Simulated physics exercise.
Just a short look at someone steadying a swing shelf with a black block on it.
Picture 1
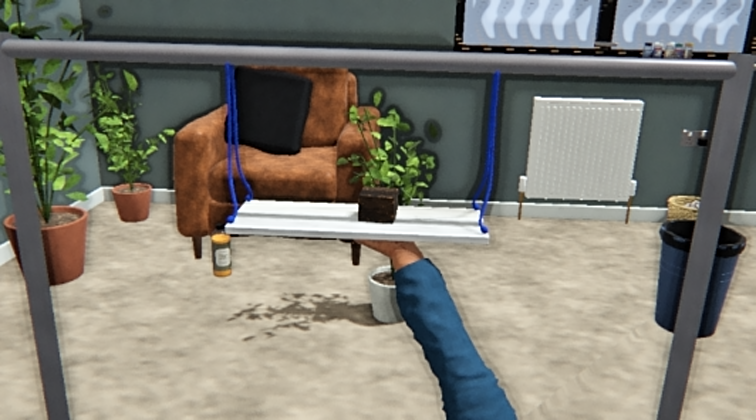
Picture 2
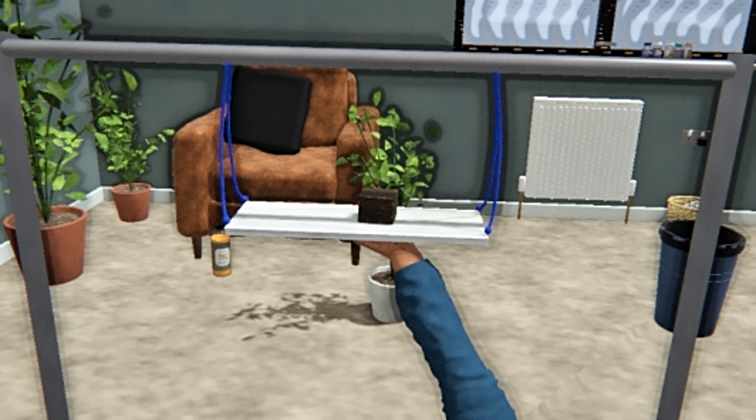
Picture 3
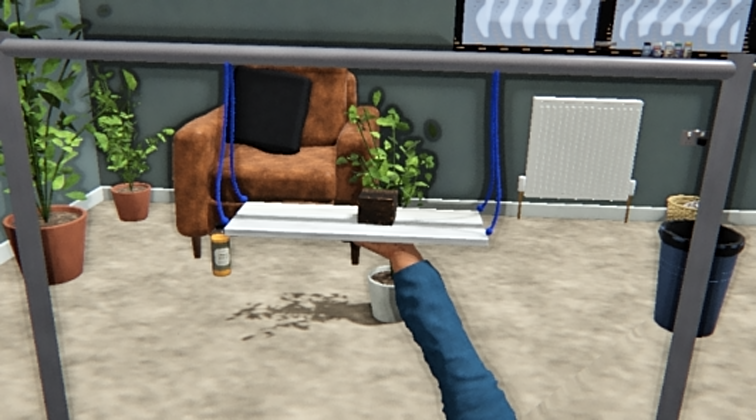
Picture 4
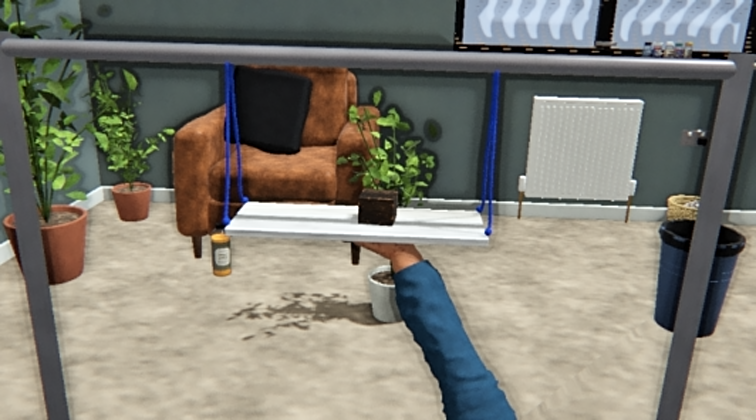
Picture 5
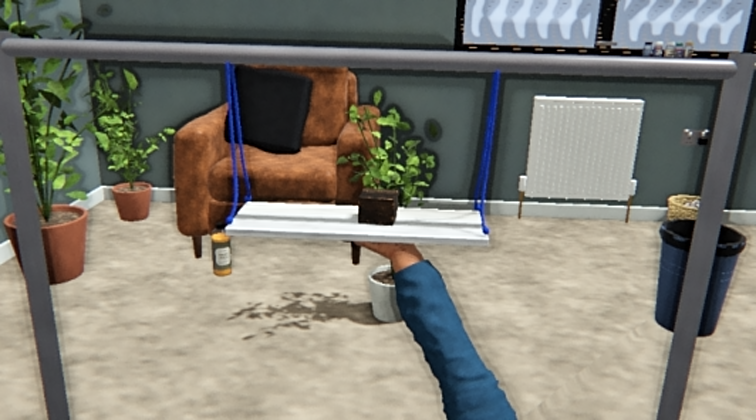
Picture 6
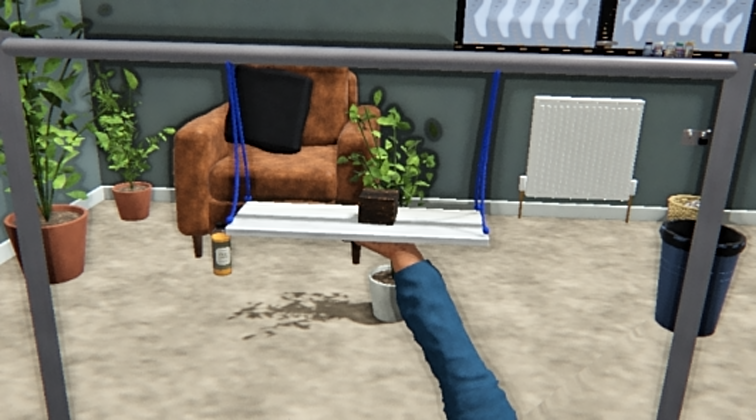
Living room, a blue-sleeved arm holding a hand beneath a white swing shelf carrying a dark block, blue strings swaying slightly.
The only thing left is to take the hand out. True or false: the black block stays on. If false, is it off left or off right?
True.
Then, 0.26 s later than the last view, board level; block on the board near (378, 210).
Finally, board level; block on the board near (378, 210). The black block stays on the board.
